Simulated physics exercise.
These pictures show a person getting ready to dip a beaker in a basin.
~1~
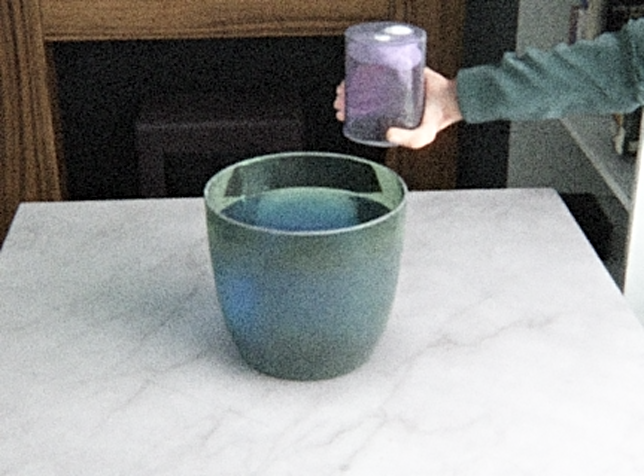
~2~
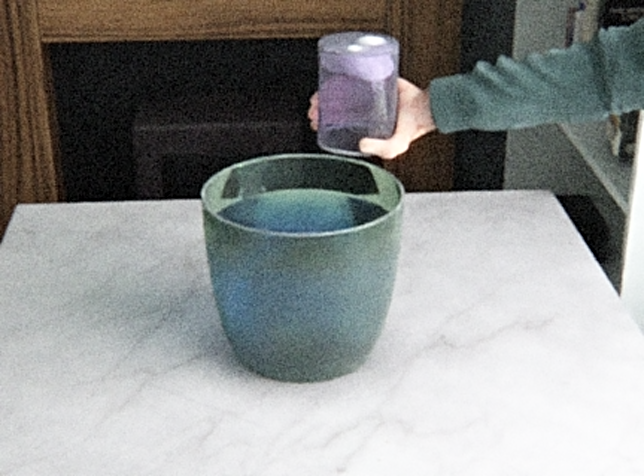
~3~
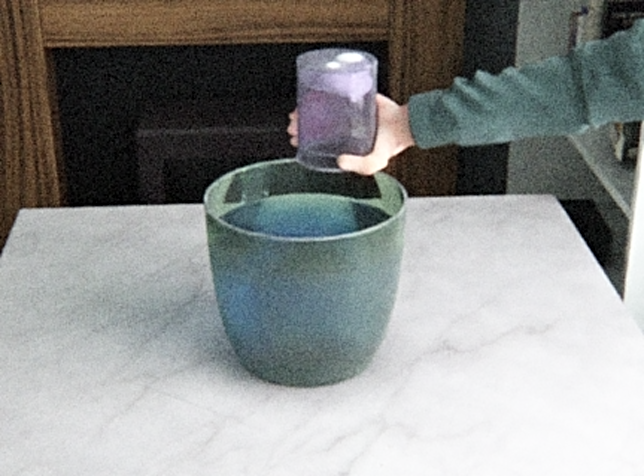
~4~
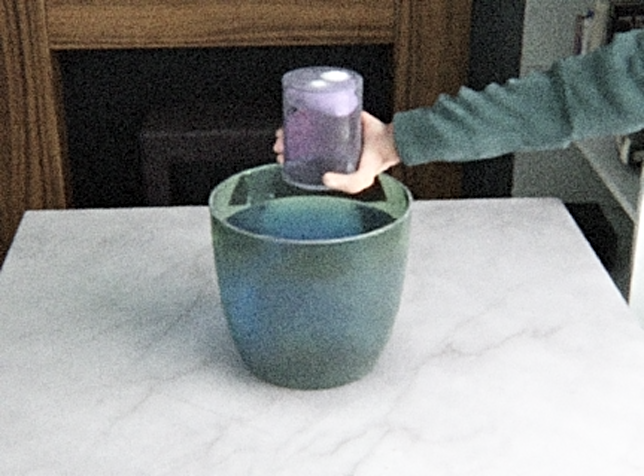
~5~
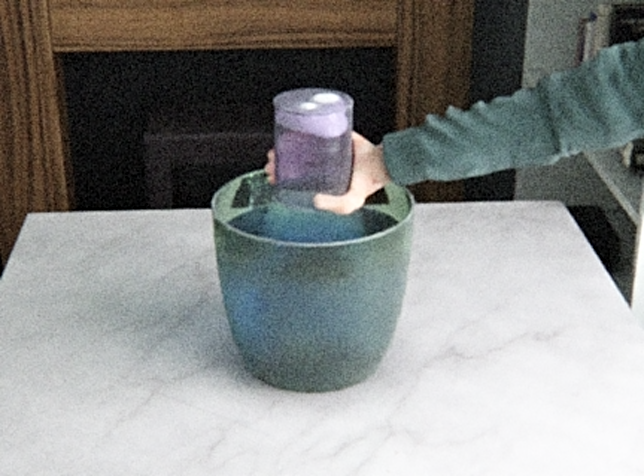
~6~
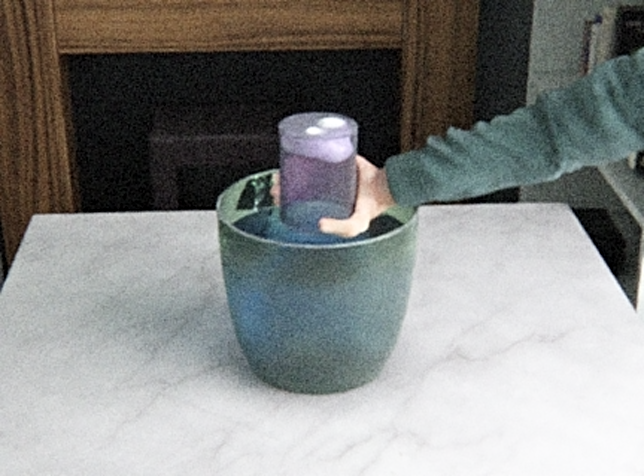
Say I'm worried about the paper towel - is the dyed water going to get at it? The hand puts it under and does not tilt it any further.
No, it stays clear of the dyed water.
Next, the beaker enters the dyed water.
After that, air is trapped inside and holds the level down.
Finally, the beaker is under, still full of air, and the paper towel is dry.
